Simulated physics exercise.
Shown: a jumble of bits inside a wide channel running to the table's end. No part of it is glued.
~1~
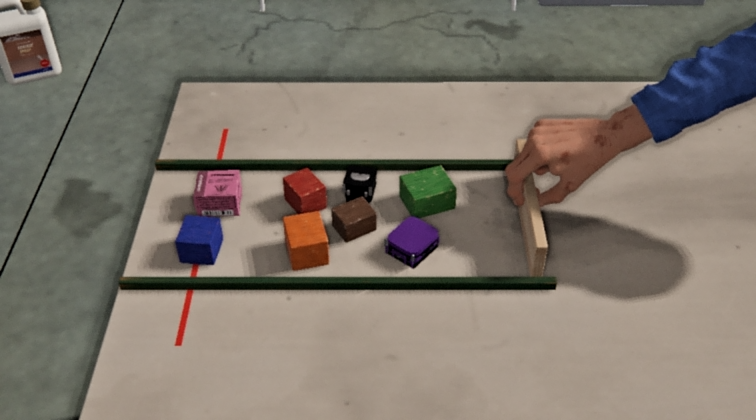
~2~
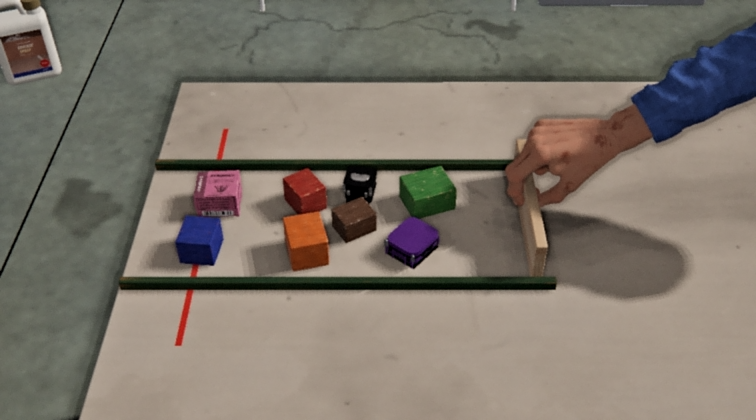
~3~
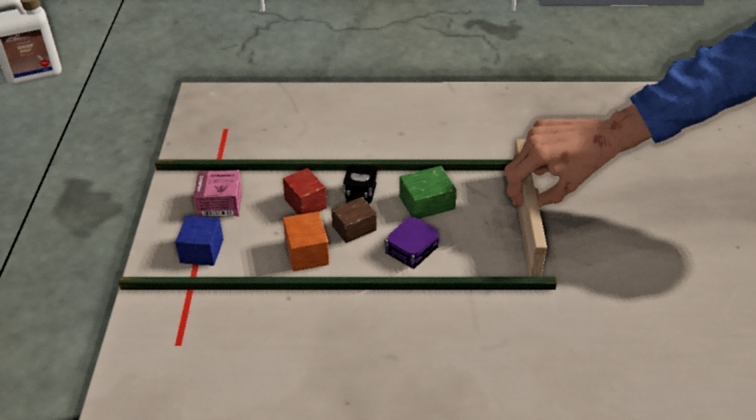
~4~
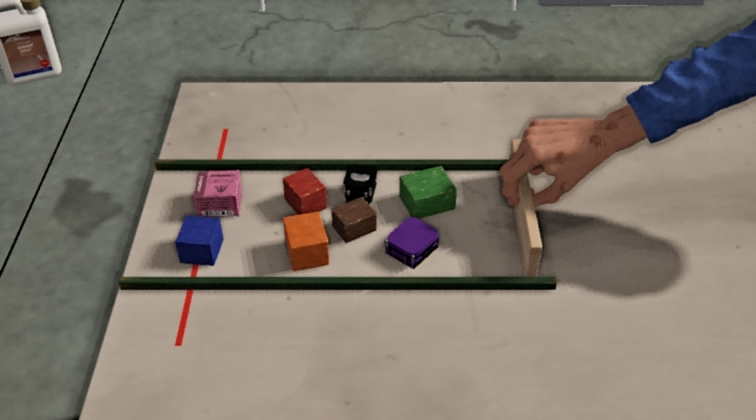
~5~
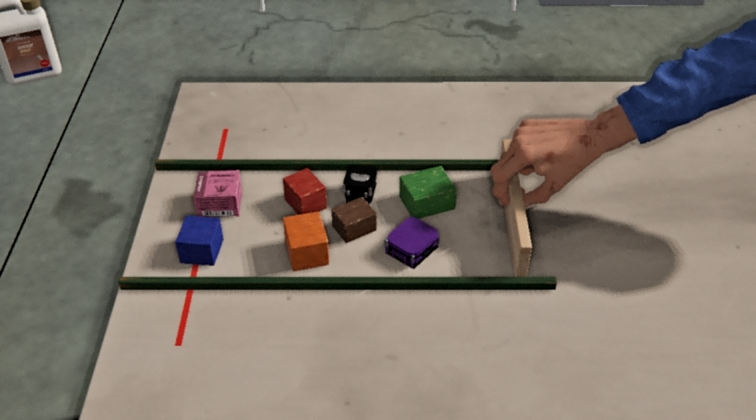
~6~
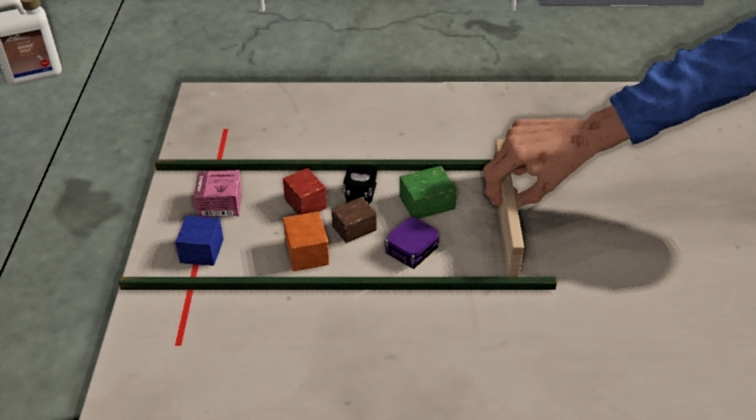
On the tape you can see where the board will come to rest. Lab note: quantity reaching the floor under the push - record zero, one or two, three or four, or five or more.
The push is going to knock one or two off the table.
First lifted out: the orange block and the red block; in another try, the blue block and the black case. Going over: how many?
In the first try 1, in the other 1.
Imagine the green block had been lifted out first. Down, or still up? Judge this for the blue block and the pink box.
The blue block ends up below while the pink box ends up below.
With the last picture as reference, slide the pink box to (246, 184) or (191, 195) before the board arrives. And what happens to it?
First place, it is gone; second place, it is gone.
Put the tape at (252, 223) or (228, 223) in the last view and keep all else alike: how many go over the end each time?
It comes to 0, then 1.
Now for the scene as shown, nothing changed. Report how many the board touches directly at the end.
Number: 3.
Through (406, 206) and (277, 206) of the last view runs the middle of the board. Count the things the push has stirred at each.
At the first spot 3, then 8.
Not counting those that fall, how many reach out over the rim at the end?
My count gives 3.
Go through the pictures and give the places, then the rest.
In the first frame, blue block (200, 240); pink box (218, 193); red block (305, 193); board (528, 206); tape (205, 223).
In the second frame, pink box (218, 193); orange block (306, 241).
In the third frame, red block (305, 193); brown block (354, 220).
In the fourth frame, blue block (200, 240); purple case (412, 243).
In the fifth frame, pink box (218, 193); black case (360, 186).
In the sixth frame, blue block (200, 240); pink box (218, 193); red block (305, 193); board (506, 206); tape (205, 223).
Early on, none off yet; blue block at rest near (200, 240); pink box at rest near (218, 193); red block travelled a little near (286, 197).
Finally, the number that fall off is one or two; lost, pink box and blue block.
